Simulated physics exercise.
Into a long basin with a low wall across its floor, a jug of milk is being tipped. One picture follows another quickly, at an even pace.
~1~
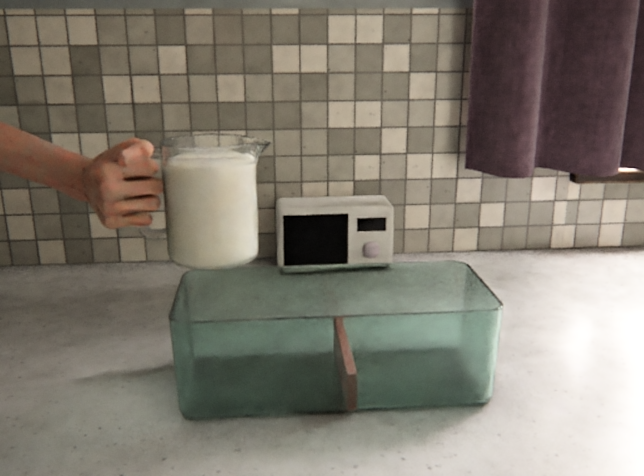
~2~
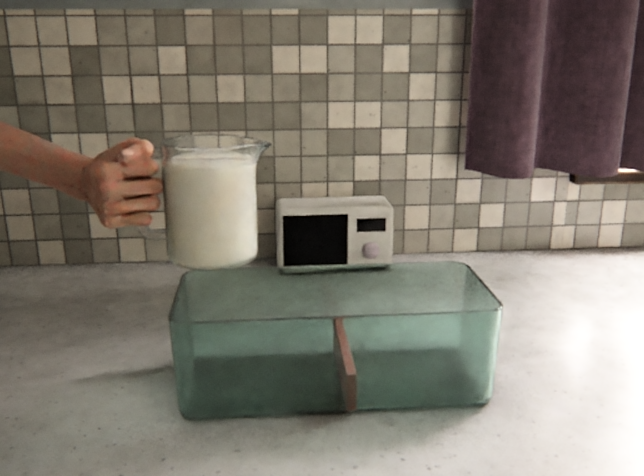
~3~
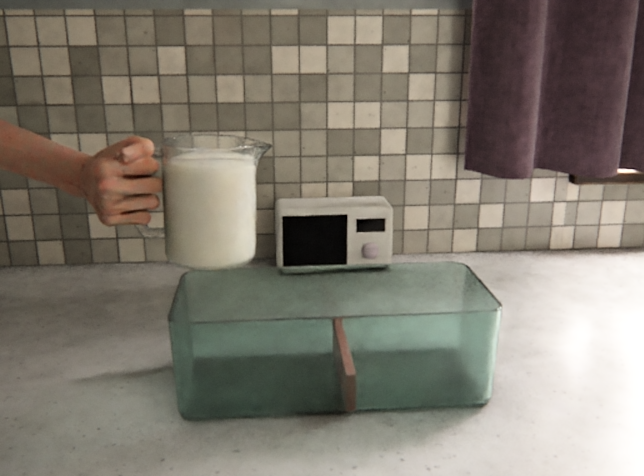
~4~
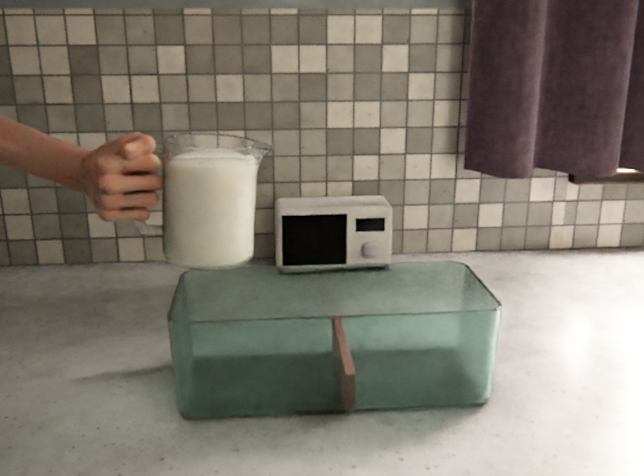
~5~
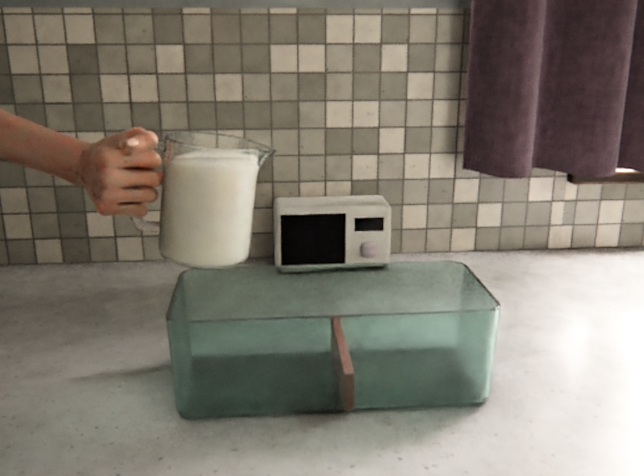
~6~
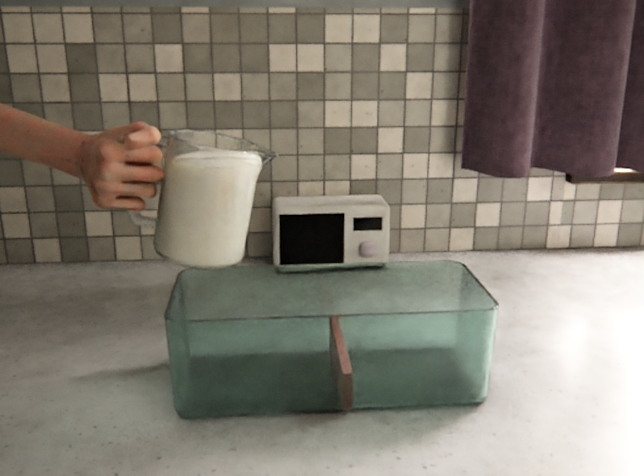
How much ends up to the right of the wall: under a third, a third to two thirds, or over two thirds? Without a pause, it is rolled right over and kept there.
Middle range.
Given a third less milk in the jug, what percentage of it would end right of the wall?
It would be somewhere near 10 %.
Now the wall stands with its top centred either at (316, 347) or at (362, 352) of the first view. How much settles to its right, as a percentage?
The first placement gives around 85 percent, the second 10 percent.
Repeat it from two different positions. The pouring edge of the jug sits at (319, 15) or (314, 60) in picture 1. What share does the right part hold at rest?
Start one gives some 90 %, start two some 90 %.
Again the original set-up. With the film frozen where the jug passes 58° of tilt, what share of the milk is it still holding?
Around 90 percent remains.
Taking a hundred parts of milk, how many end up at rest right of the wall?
That is roughly 40 percent of it.
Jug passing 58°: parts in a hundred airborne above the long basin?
Somewhere around 10 per cent of it.
A moment on, the jug is tipped part way and 88 per cent is still to pour, 1 is left of the wall and 3 right of it.
Next, the jug is tipped on its side and 48 per cent is still to pour, 12 is left of the wall and 25 right of it.
Then the jug is tipped on its side and 14 per cent is still to pour, 41 is left of the wall and 40 right of it.
Later the jug is tipped on its side and 4 per cent is still to pour, 54 is left of the wall and 41 right of it.
Finally, 57 per cent lies left of the wall, 41 right of it and 1 outside.
